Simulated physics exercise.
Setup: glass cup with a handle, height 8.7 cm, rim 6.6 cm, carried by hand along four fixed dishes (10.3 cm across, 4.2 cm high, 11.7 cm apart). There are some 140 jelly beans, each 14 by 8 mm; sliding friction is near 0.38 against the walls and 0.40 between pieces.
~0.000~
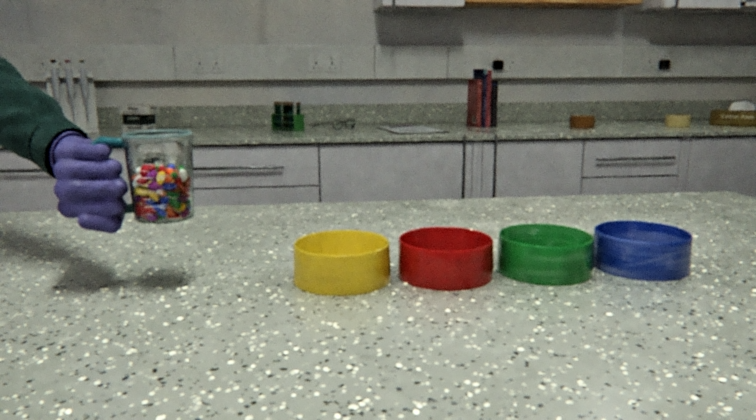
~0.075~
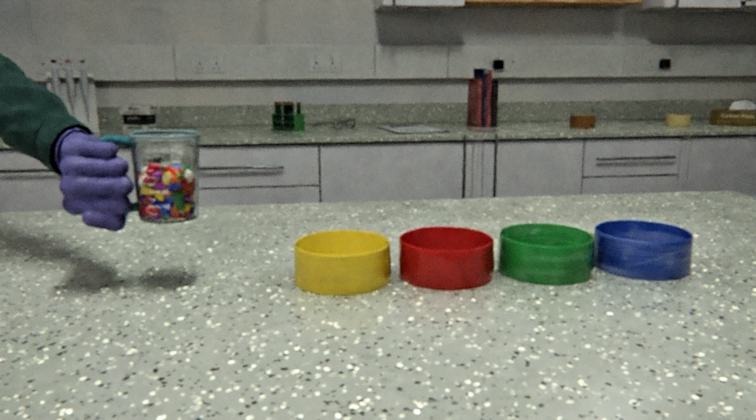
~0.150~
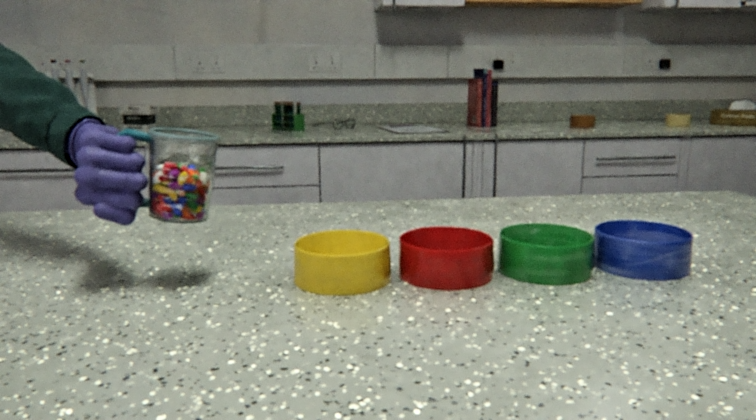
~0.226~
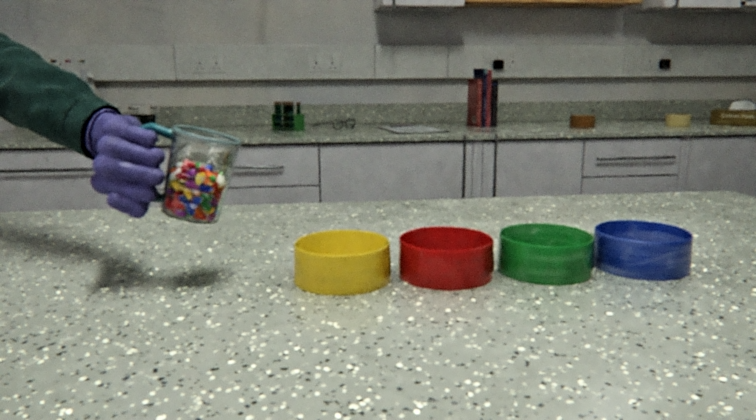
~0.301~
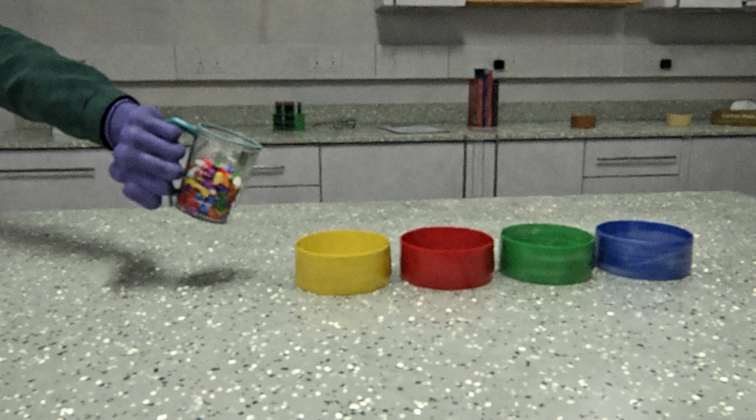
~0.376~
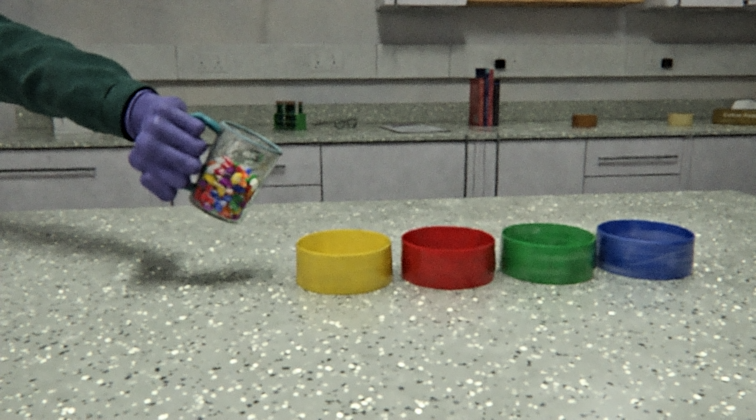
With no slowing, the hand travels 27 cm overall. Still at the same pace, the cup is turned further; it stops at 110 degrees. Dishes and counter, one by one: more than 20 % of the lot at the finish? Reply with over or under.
Red over, blue under, green under, yellow under, counter under.
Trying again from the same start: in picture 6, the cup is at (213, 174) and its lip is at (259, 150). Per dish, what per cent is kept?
Dish by dish: Red 100 percent, blue 0 percent, green 0 percent, yellow 0 percent.
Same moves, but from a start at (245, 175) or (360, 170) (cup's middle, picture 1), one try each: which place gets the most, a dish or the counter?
Largest amount - try one: Green, try two: Blue.
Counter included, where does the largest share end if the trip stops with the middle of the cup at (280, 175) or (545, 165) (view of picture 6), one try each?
Most lands at yellow on the first run and at green on the second.
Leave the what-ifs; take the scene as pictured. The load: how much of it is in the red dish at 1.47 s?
About 65 percent.
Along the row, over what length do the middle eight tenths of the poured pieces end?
5 centimetres.
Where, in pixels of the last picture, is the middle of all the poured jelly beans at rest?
Approximately (459, 260) in the last view.
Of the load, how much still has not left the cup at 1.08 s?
Close to 100 in a hundred.
After 0.80 s, tilt 69 degrees; cup holds 100 %.
After 1.08 s, tilt 95 degrees; cup holds 100 %.
After 1.47 s, tilt 110 degrees; cup holds 30 %, red 65 %.
By 2.3 s all is still; red 95 %, blue 0 %, green 0 %, yellow 0 %, counter 5 %.
